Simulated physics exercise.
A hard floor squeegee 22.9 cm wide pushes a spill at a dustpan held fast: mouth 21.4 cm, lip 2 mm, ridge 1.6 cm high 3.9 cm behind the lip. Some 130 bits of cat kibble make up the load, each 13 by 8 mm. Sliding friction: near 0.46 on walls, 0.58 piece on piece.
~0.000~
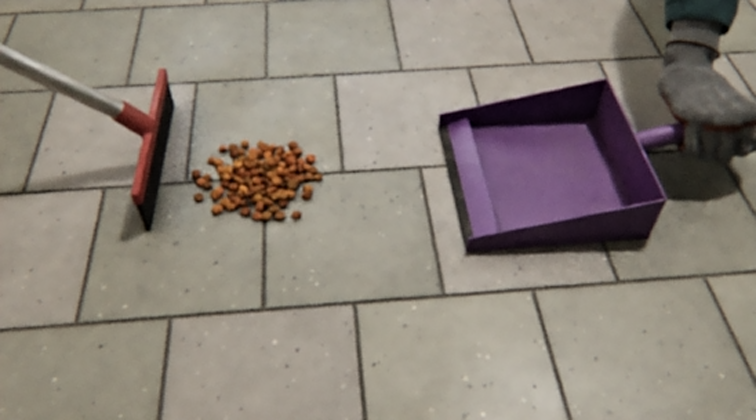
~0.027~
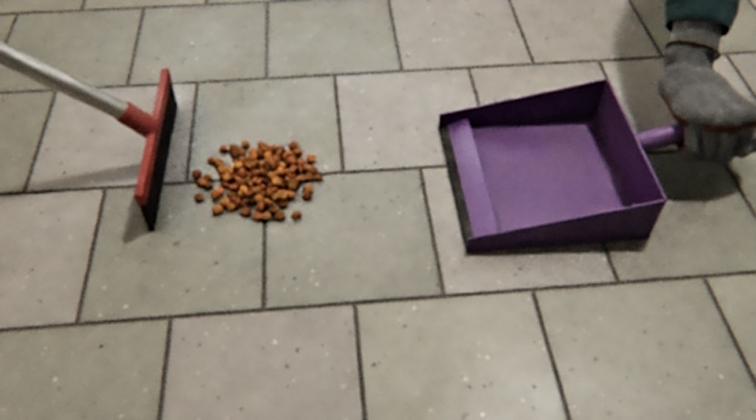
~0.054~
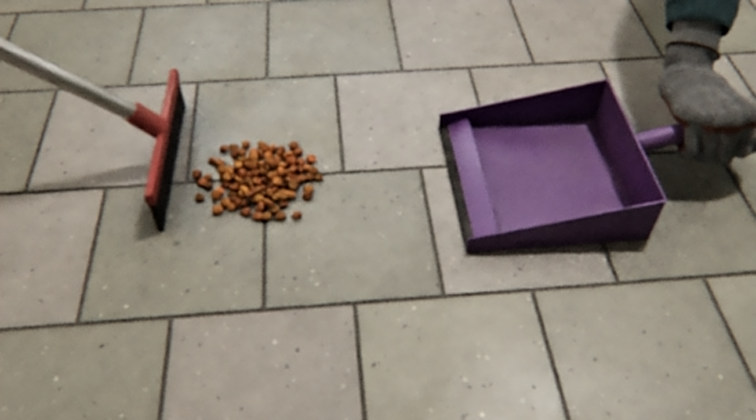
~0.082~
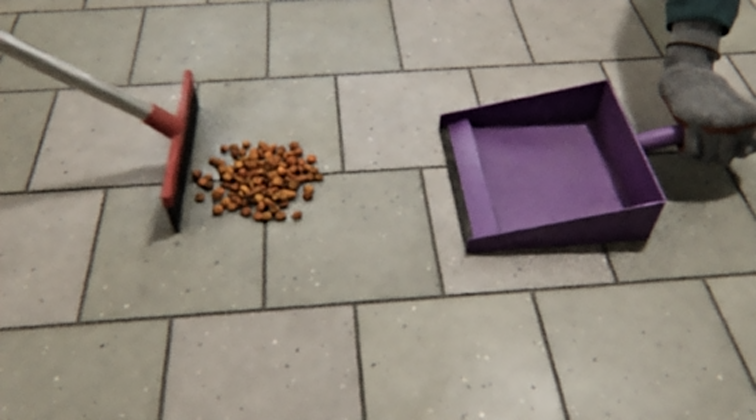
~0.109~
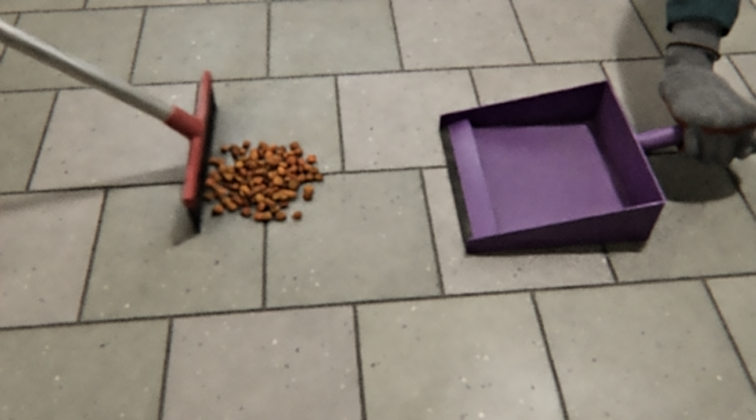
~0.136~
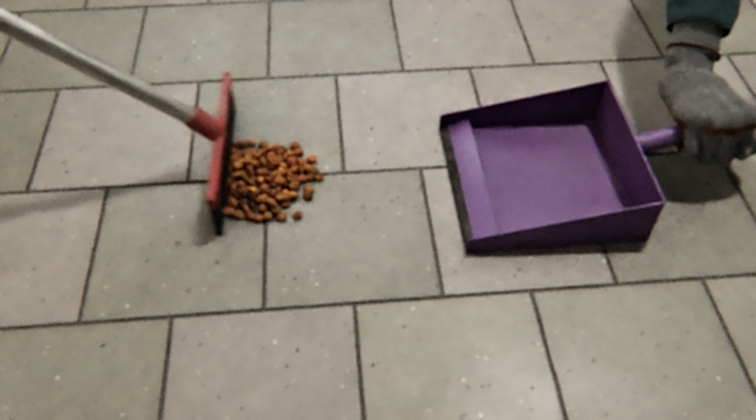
On a grey tiled floor, a red squeegee with a black blade slides right and pushes into a pile of brown kibble, bunching its left side, while a gloved hand holds a purple dustpan still at the right.
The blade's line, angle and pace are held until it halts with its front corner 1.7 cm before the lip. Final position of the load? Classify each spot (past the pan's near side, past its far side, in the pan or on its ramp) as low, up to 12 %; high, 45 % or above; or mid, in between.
Near side low, far side low, pan high.
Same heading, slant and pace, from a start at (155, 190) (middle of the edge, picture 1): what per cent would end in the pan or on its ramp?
Something close to 50 percent.
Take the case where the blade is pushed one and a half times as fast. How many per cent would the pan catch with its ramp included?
It would be around 65 per cent.
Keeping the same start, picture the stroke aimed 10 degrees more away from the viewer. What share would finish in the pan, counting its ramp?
That would give about 45 percent.
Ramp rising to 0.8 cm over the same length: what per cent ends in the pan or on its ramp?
With that ramp, near 60 per cent.
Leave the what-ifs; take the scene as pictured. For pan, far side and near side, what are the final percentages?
In per cent - near side 5, far side 5, pan 50.
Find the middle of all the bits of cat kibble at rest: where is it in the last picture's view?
I'd put it at about (461, 186).
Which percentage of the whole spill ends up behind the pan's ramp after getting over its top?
It comes to some 20 per cent.
After 0.28 s, middle of the blade 15 cm from the lip; 0 % over the lip, far side 5 %, near side 0 %.
After 0.38 s, middle of the blade 5 cm from the lip; 0 % over the lip, far side 5 %, near side 5 %.
After 0.61 s, middle of the blade 2 cm from the lip; 50 % over the lip, far side 5 %, near side 5 %.
In the end, at 1.1 s, near side 5 %, far side 5 %, pan 50 %, in front of the lip or behind the blade 35 %.
